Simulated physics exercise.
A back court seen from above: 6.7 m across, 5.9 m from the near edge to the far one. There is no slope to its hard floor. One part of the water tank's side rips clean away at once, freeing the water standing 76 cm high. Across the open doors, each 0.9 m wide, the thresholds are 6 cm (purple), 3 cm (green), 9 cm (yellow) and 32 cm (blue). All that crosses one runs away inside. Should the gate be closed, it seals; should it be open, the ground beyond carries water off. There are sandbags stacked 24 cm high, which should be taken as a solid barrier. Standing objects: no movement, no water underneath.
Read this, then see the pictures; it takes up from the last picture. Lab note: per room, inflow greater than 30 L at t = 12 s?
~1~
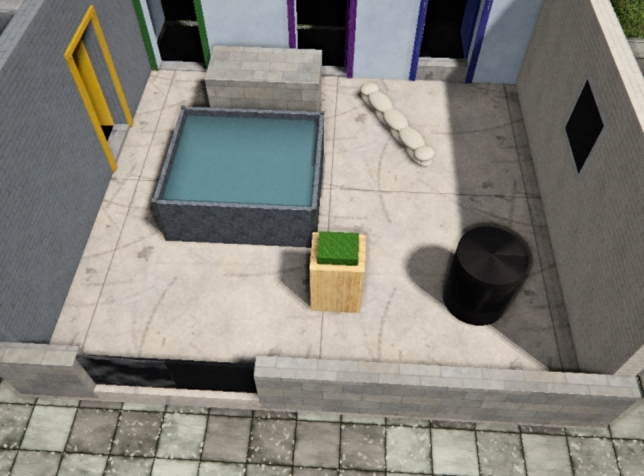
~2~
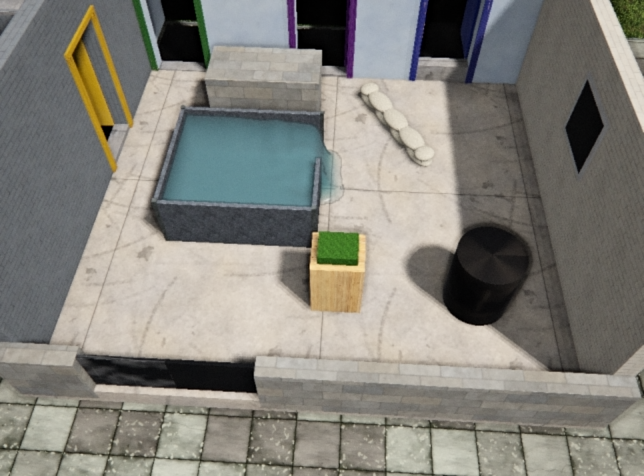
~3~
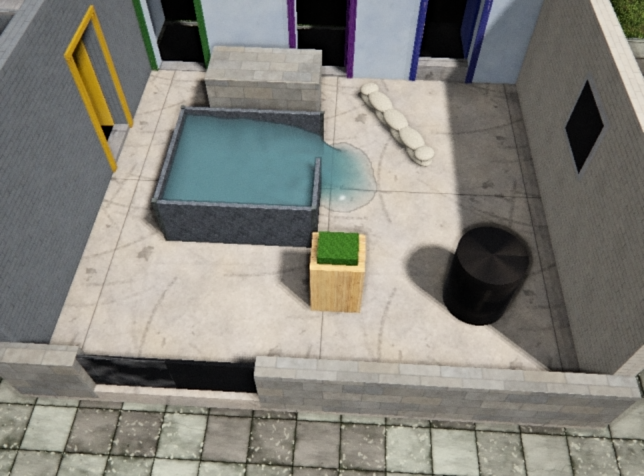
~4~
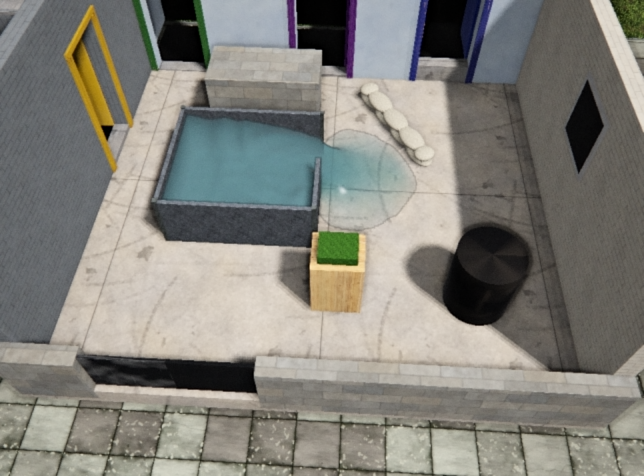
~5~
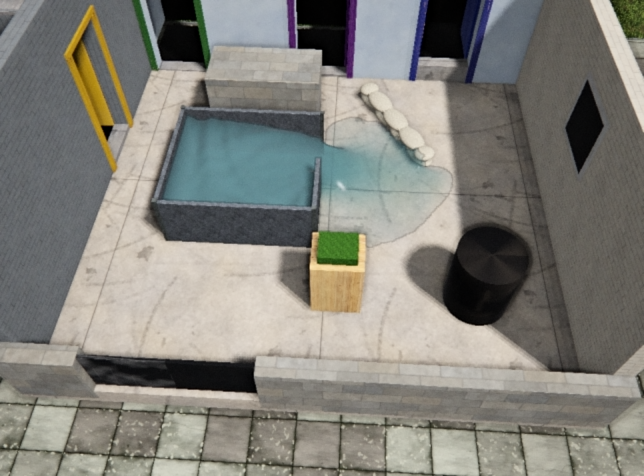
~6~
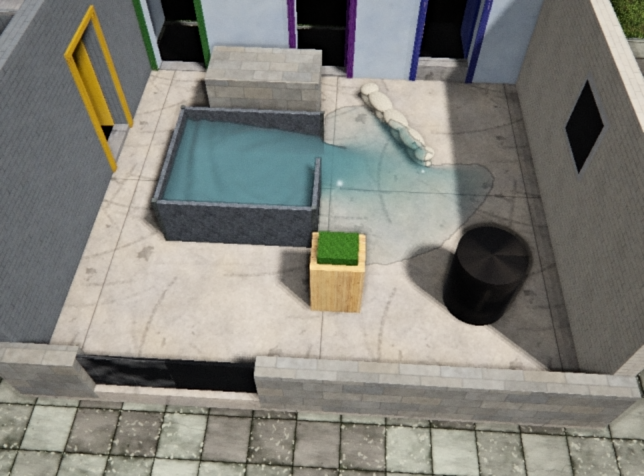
The purple door will most likely bust the limit; the green door will most likely bust the limit; the yellow door will most likely respect the limit; the blue door will most likely respect the limit.
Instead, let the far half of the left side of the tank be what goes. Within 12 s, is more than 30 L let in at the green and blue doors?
For green, too much; for blue, too little.
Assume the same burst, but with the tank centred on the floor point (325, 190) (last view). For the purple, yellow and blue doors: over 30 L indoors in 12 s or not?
Checking each door against the limit: Purple does not exceed it, yellow does not exceed it, blue does not exceed it.
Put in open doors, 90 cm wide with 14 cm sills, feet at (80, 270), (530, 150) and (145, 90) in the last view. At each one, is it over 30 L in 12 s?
In sequence the answers are less than that, less than that and less than that.
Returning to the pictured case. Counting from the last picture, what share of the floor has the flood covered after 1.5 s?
Close to 45 in a hundred parts are wet.
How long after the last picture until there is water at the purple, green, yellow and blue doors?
The front reaches purple at 0.9 s, green at 2.0 s, yellow at 4.0 s, blue at 1.3 s.
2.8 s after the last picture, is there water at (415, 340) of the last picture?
It is flooded.
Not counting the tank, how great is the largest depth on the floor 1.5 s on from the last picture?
Max around 38 cm.
Then, 0.7 s after the last picture water covers 30 % of the floor and is deepest (45 cm) near (400, 147); purple door not reached, green door not reached, yellow door not reached, blue door not reached.
Then, 1.5 s after the last picture water covers 45 % of the floor and is deepest (38 cm) near (400, 147); purple door 5 cm at the sill, 10 L in, green door not reached, yellow door not reached, blue door 5 cm at the sill, 0 L in.
Then, 2.8 s after the last picture water covers 50 % of the floor and is deepest (29 cm) near (543, 397); purple door 9 cm at the sill, 57 L in, green door 2 cm at the sill, 0 L in, yellow door not reached, blue door 8 cm at the sill, 0 L in.
Then, 6.3 s after the last picture water covers 90 % of the floor and is deepest (16 cm) near (400, 155); purple door 10 cm at the sill, 141 L in, green door 6 cm at the sill, 10 L in, yellow door 2 cm at the sill, 0 L in, blue door 12 cm at the sill, 0 L in.
Then, 11.3 s after the last picture water covers 95 % of the floor and is deepest (12 cm) near (216, 89); purple door 7 cm at the sill, 163 L in, green door 9 cm at the sill, 61 L in, yellow door 10 cm at the sill, 6 L in, blue door 8 cm at the sill, 0 L in.
